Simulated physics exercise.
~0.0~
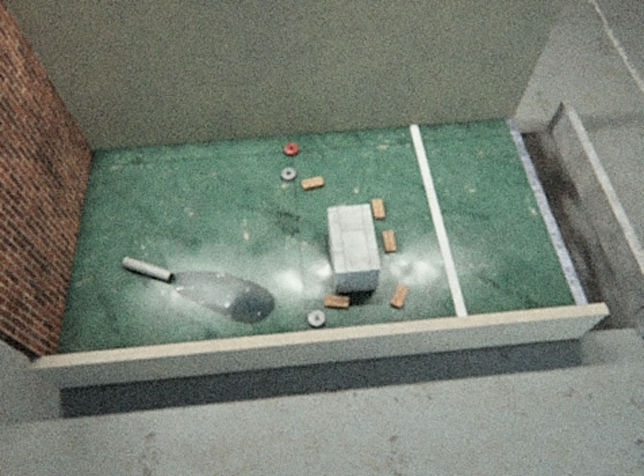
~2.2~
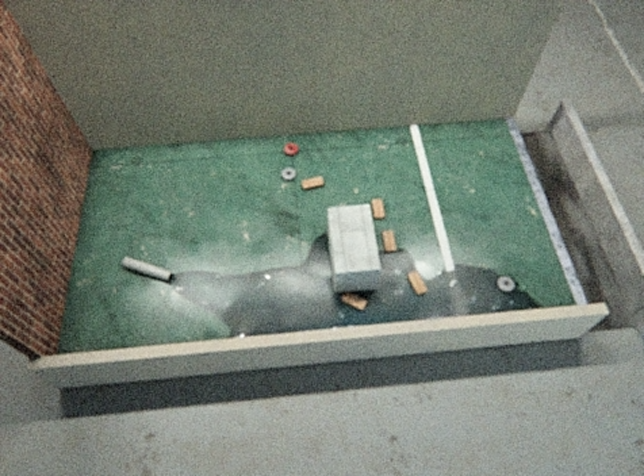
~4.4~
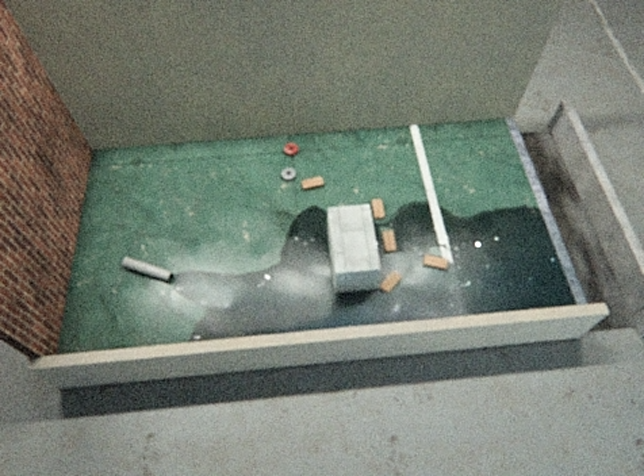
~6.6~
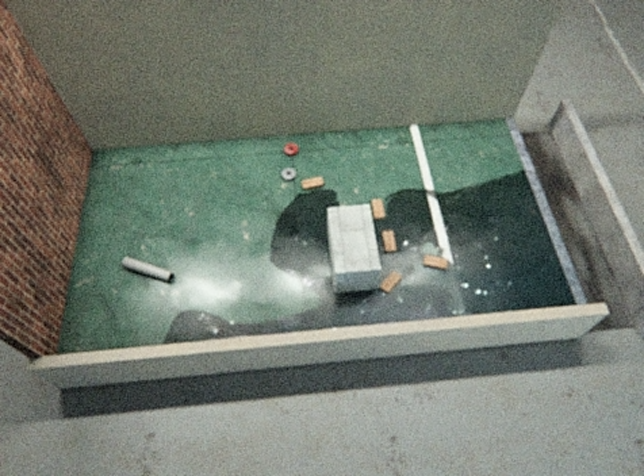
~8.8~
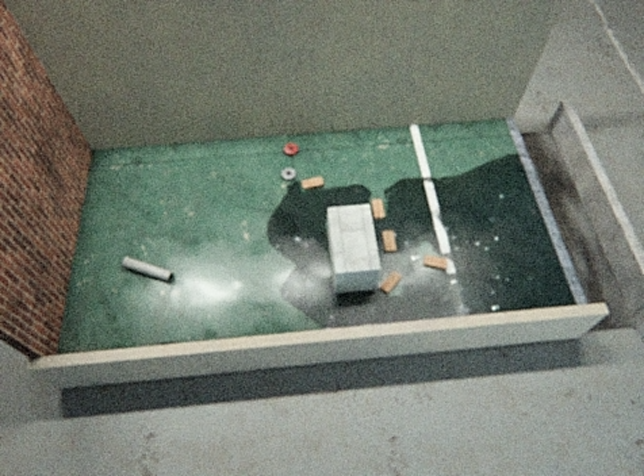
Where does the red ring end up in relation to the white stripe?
It stays short of the stripe, resting on the left side of it near the back wall, where it was at the start.
